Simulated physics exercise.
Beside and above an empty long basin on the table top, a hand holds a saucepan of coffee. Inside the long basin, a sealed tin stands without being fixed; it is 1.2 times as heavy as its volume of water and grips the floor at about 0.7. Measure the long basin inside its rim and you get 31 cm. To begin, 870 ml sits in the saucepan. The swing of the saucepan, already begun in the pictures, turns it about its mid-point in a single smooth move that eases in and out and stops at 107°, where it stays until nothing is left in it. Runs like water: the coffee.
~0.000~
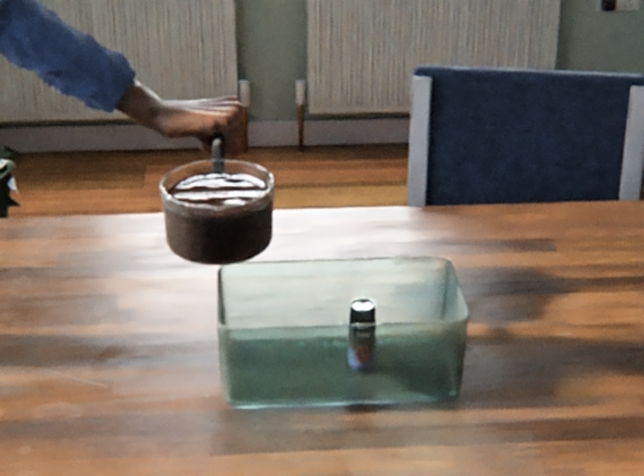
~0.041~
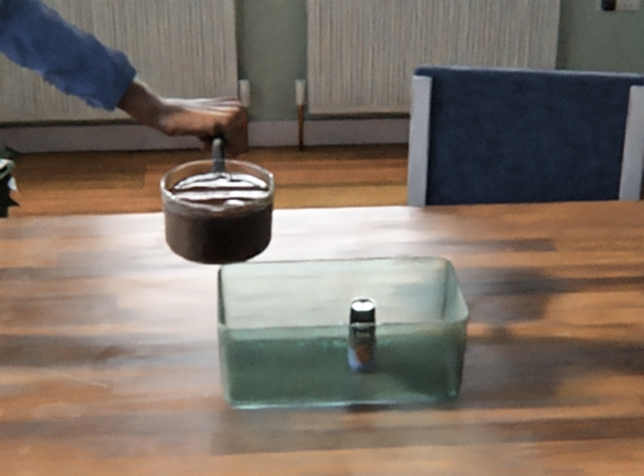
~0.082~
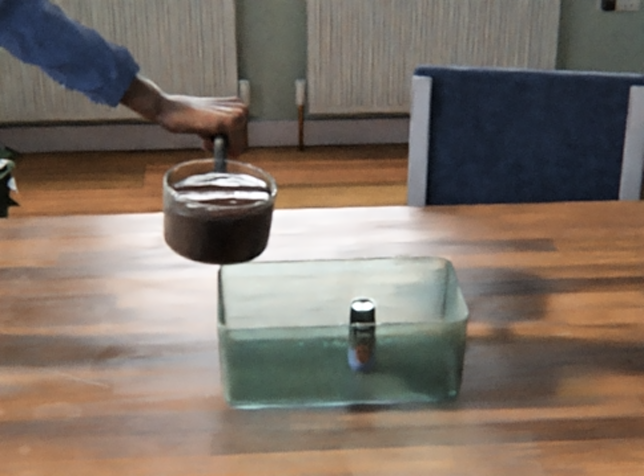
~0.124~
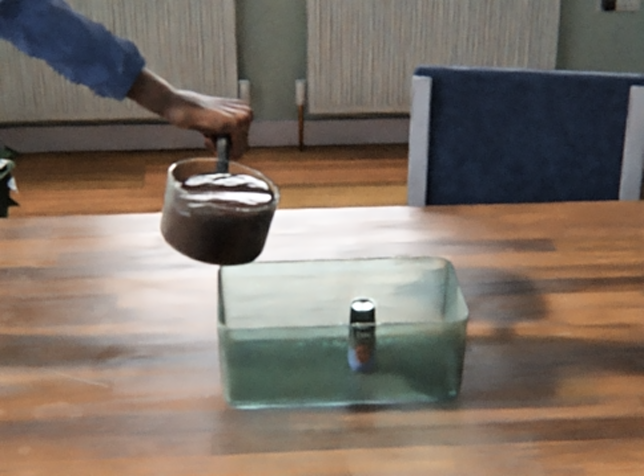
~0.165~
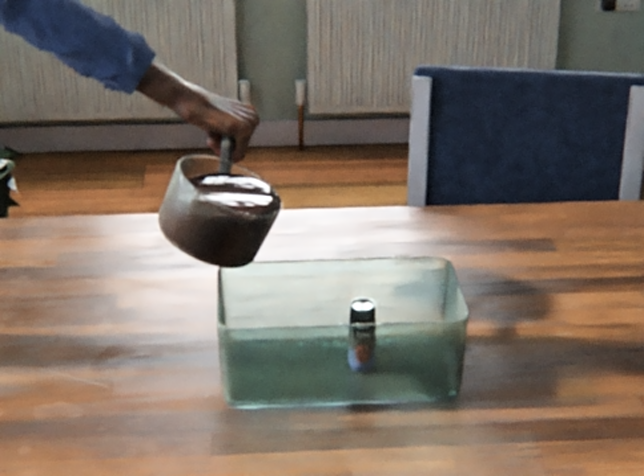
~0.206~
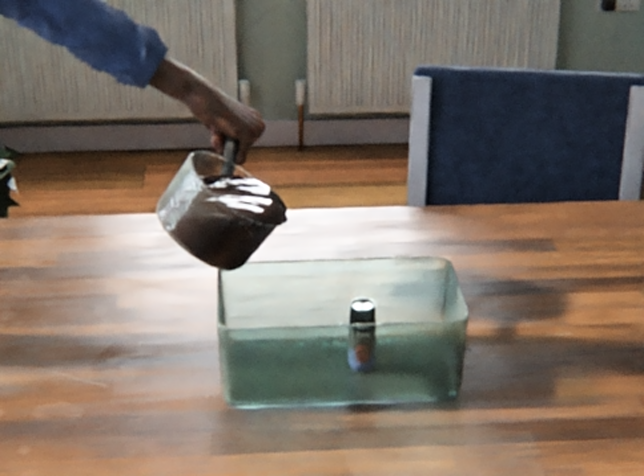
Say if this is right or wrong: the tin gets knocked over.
Wrong, it stays standing.
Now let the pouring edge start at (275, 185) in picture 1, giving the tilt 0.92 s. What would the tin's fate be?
After that, the tin stays vertical.
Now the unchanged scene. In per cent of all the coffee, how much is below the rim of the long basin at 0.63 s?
Some 90 percent of the total.
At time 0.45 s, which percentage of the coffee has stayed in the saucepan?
Roughly 28 %.
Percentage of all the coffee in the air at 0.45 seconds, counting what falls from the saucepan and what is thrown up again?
Some 34 per cent.
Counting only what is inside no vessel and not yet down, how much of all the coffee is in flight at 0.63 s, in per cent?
Close to 5 %.
After 0.45 s the tilt is 102° and 29 per cent is still to pour; the tin stands where it began.
After 0.63 s the tilt is 107° and 6 per cent is still to pour; the tin stands where it began.
After 0.82 s the tilt is 107° and 1 per cent is still to pour; the tin stands where it began.
After 1.02 s the tilt is 107° and 0 per cent is still to pour; the tin stands where it began.
In the end the tin stands where it began.
